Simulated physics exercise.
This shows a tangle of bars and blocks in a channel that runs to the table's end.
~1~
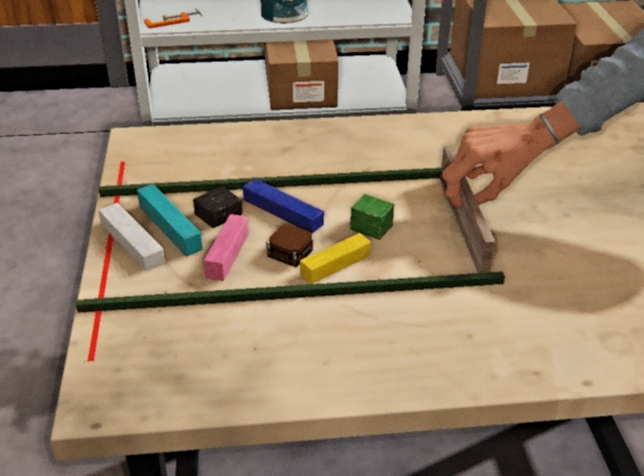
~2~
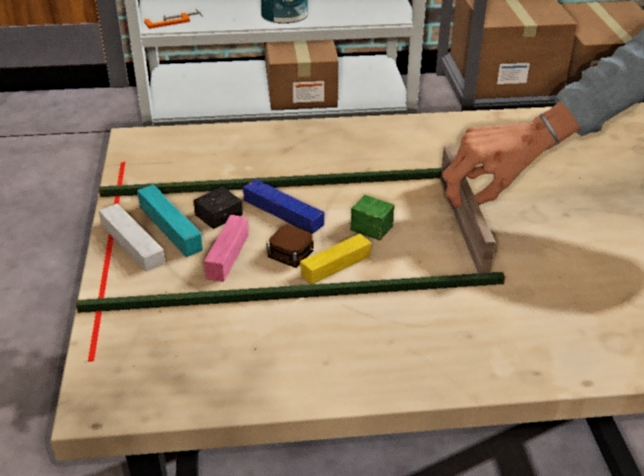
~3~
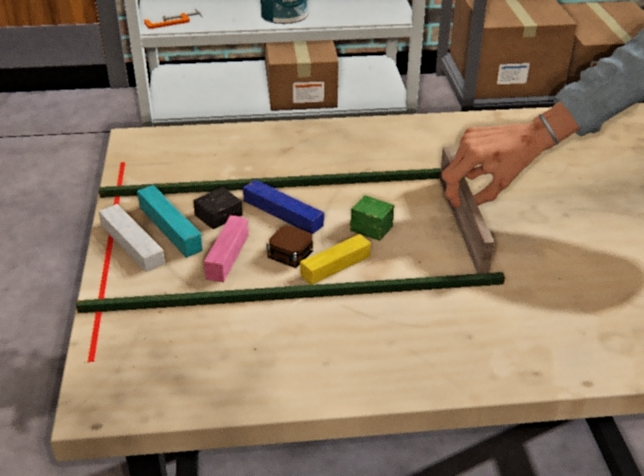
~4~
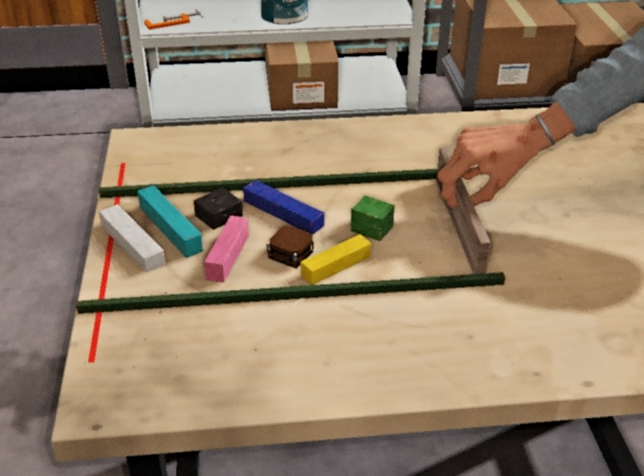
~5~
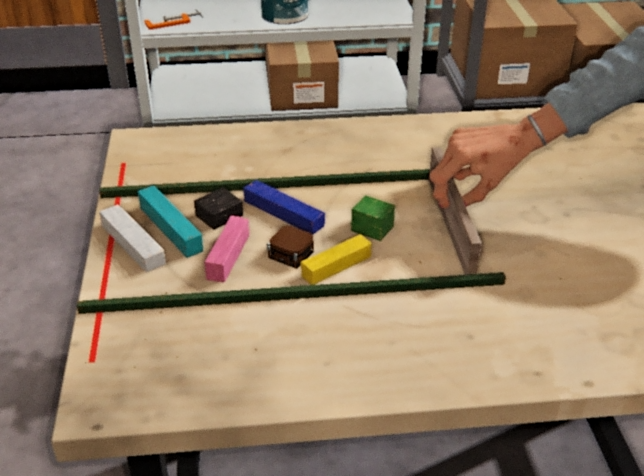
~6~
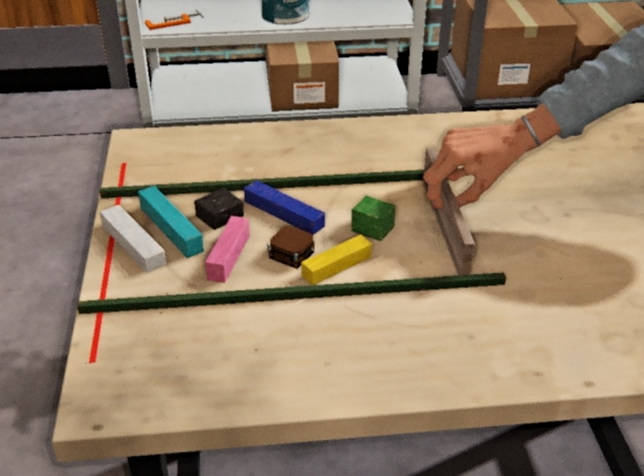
A hand reaching in from the right holds an upright wooden board across a channel between two dark green rails on a pale table, seen from above in a workshop with shelves and cardboard boxes behind. White, turquoise, pink, blue and yellow bars lie among black, brown and green blocks, with red tape at left. The board slides slightly left; the pieces and camera stay still.
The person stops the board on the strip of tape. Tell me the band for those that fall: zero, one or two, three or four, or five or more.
The number that fall off is five or more.
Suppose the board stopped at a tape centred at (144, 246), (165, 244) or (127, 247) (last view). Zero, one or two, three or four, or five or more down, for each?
Taking them in turn, 3 or 4; three or four; five or more.
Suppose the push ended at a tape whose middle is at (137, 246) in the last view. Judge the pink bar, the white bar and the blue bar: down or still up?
The pink bar falls; the white bar falls; the blue bar is kept.
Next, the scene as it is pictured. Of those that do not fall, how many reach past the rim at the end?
The number is 2.
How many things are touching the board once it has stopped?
In contact: 2.
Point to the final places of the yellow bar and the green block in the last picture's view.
First (79, 283), then (90, 243).
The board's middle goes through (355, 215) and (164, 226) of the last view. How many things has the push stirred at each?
The counts are 3 and 8.
Early on, none off yet; white bar at rest near (132, 238); turquoise bar at rest near (170, 221); black block at rest near (219, 209).
A while later, none off yet; white bar travelled a little near (99, 243); turquoise bar travelled a little near (129, 217); black block travelled about its own width near (165, 205).
Finally, the number that fall off is five or more; lost, brown case, blue bar, pink bar, black block, turquoise bar and white bar.
